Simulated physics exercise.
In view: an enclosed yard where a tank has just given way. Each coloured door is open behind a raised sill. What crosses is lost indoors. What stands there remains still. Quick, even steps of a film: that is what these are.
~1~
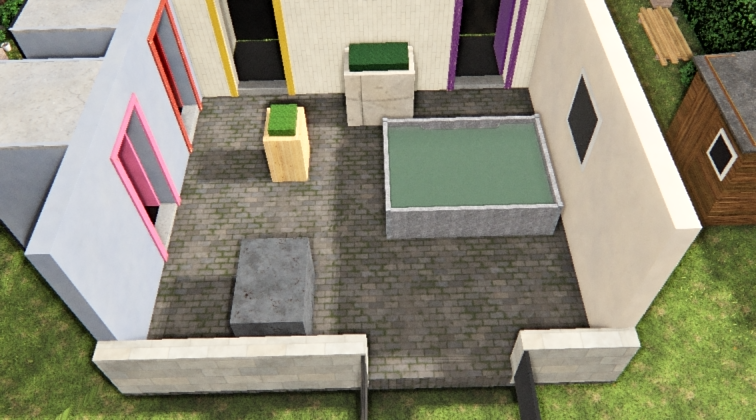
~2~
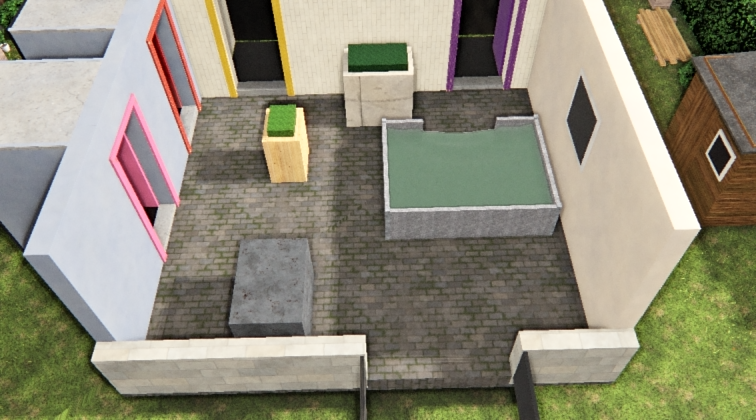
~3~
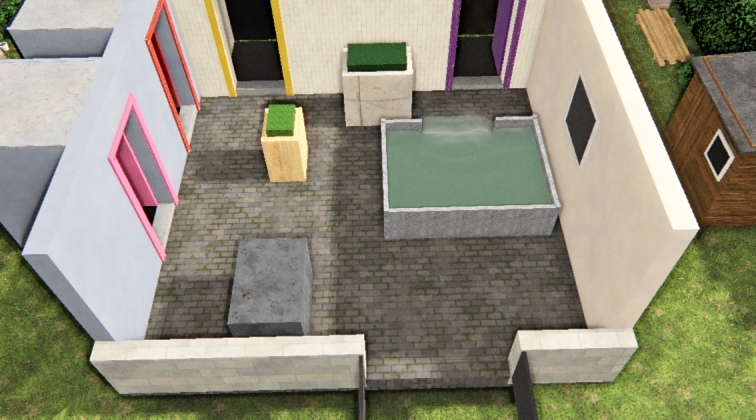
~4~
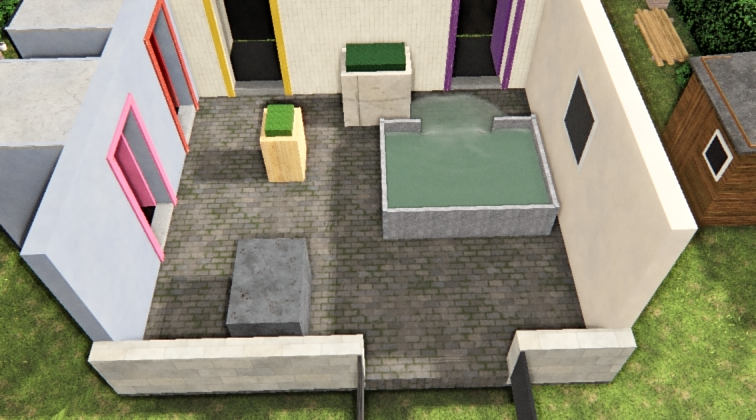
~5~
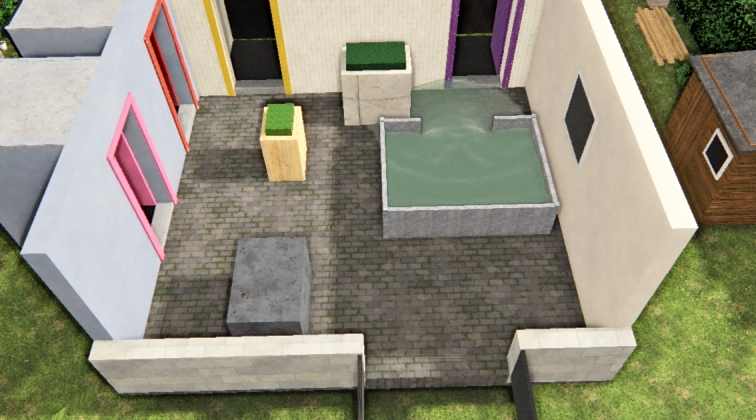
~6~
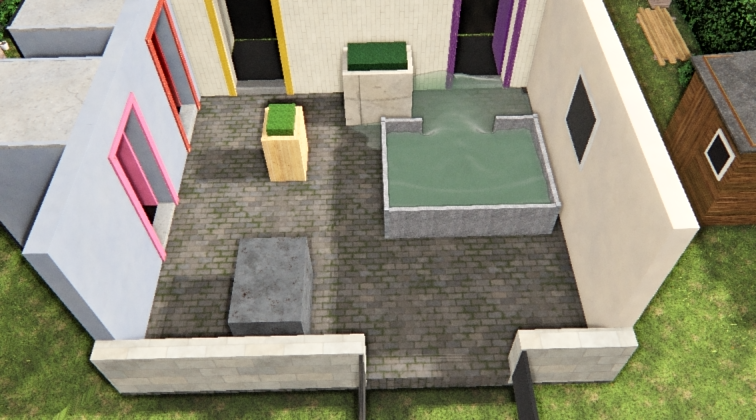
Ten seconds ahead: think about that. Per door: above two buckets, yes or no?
Pink door no. Purple door yes. Yellow door no. Red door no.
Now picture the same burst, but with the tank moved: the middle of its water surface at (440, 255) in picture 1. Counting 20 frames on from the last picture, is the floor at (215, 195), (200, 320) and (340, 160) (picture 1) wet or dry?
In the order asked: Not reached, not reached, reached by the flood.
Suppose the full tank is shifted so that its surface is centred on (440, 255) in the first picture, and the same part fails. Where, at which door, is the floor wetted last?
That would be the pink one.
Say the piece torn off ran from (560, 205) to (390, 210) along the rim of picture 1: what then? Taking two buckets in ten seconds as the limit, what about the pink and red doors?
Briefly, pink door remains below the line and red door remains below the line.
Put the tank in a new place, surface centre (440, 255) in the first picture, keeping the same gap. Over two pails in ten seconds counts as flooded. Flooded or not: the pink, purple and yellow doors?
My answer is that the pink door ends up beneath, the purple door ends up above and the yellow door ends up beneath.
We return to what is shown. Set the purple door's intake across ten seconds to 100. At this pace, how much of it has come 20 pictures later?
Near 65 per cent, give or take.
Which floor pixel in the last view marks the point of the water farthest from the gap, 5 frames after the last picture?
Look around (293, 95).
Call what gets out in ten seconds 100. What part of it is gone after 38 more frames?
Something close to 85 percent by that point.
A moment on, water covers 15 % of the floor; the pink door not reached, the purple door far over two buckets in, the yellow door not reached, the red door not reached.
Next, water covers 30 % of the floor; the pink door not reached, the purple door far over two buckets in, the yellow door wet at the sill, nothing in, the red door not reached.
Then, water covers 40 % of the floor; the pink door not reached, the purple door far over two buckets in, the yellow door wet at the sill, nothing in, the red door wet at the sill, nothing in.
Later, water covers 65 % of the floor; the pink door wet at the sill, nothing in, the purple door far over two buckets in, the yellow door wet at the sill, nothing in, the red door wet at the sill, nothing in.
In the end, water covers 90 % of the floor; the pink door wet at the sill, nothing in, the purple door far over two buckets in, the yellow door wet at the sill, nothing in, the red door wet at the sill, nothing in.
